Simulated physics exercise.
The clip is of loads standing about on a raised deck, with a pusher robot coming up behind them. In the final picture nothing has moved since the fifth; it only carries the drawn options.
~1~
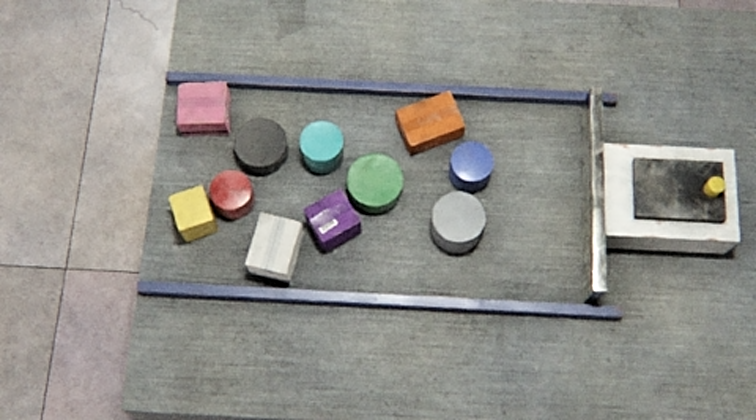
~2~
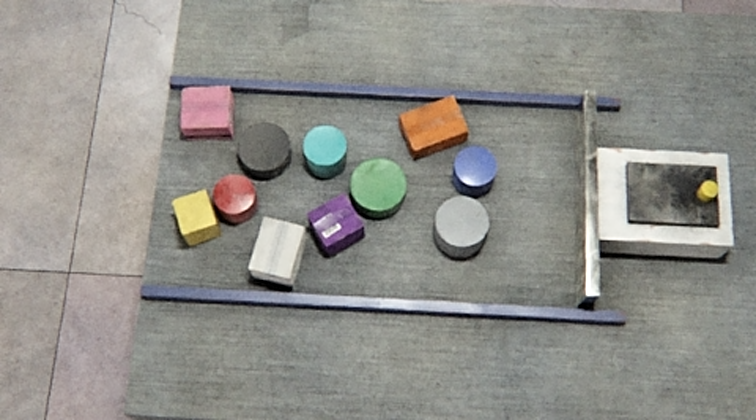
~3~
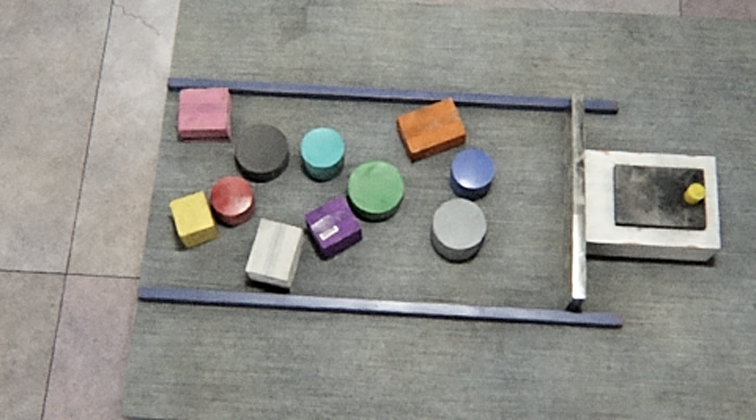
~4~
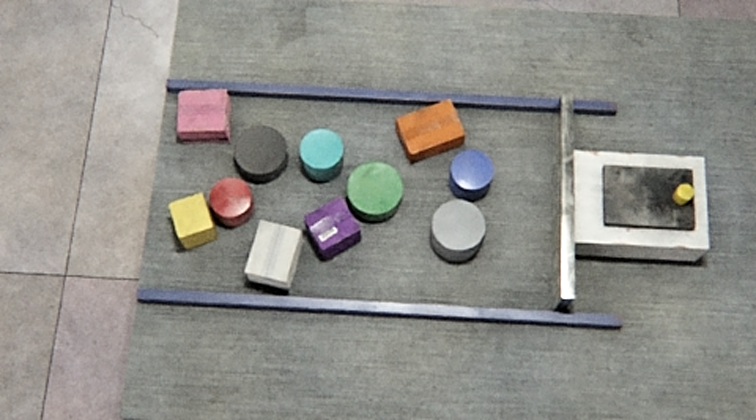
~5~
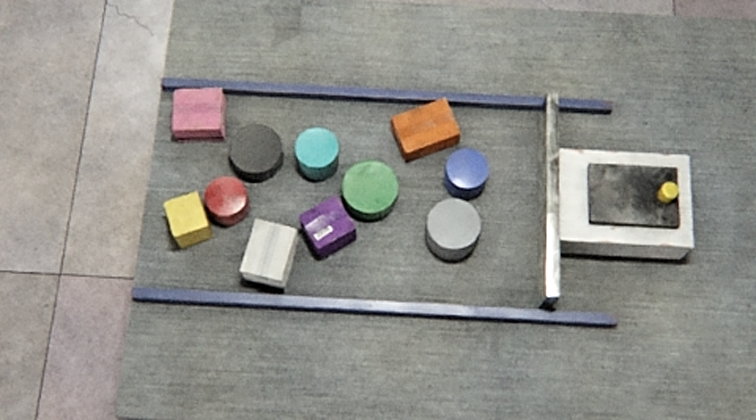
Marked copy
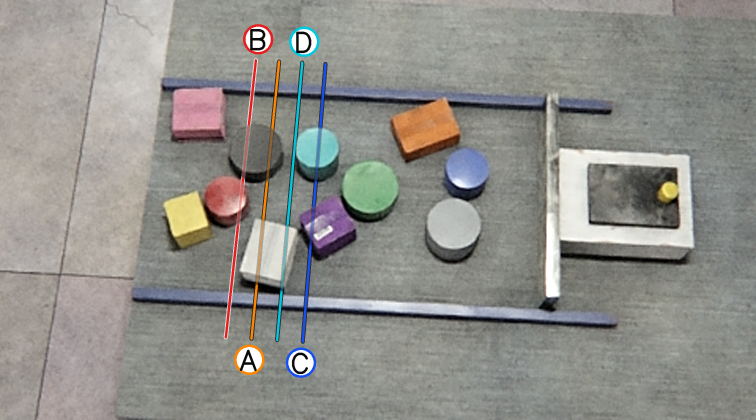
The video shows a white pusher robot with a wide blade moving slowly left between two blue rails on a gray deck, drawing nearer to a group of colorful boxes and round canisters, which stay in place.
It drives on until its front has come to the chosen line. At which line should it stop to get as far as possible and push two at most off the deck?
The farthest such stop is A.
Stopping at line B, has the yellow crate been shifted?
By then, yes.
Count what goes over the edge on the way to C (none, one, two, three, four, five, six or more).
The count is none.
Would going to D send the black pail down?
By then, no.
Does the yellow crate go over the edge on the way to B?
By then, yes.
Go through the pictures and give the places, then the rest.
The first picture shows black pail (262, 147); orange box (430, 124); purple box (333, 221).
The second picture shows robot (666, 193); green pail (379, 188).
The third picture shows robot (653, 196); white parcel (276, 255).
The fourth picture shows robot (641, 196); red canister (233, 203).
The fifth picture shows robot (626, 195); yellow crate (189, 220); blue canister (466, 174); black pail (257, 154).
On the marked copy, A at (266, 193); B at (242, 192); C at (315, 196); D at (290, 195).
Following A. Soon after the start, robot (523, 189); orange box (409, 127); grey canister (414, 228).
Later, robot (421, 183); black pail (227, 160); white parcel (224, 264).
In the end, robot (339, 179); yellow crate over the edge; black pail (151, 158); one fallen.
As for the rest, B drops five; C is within the limit but short; D is within the limit but short.
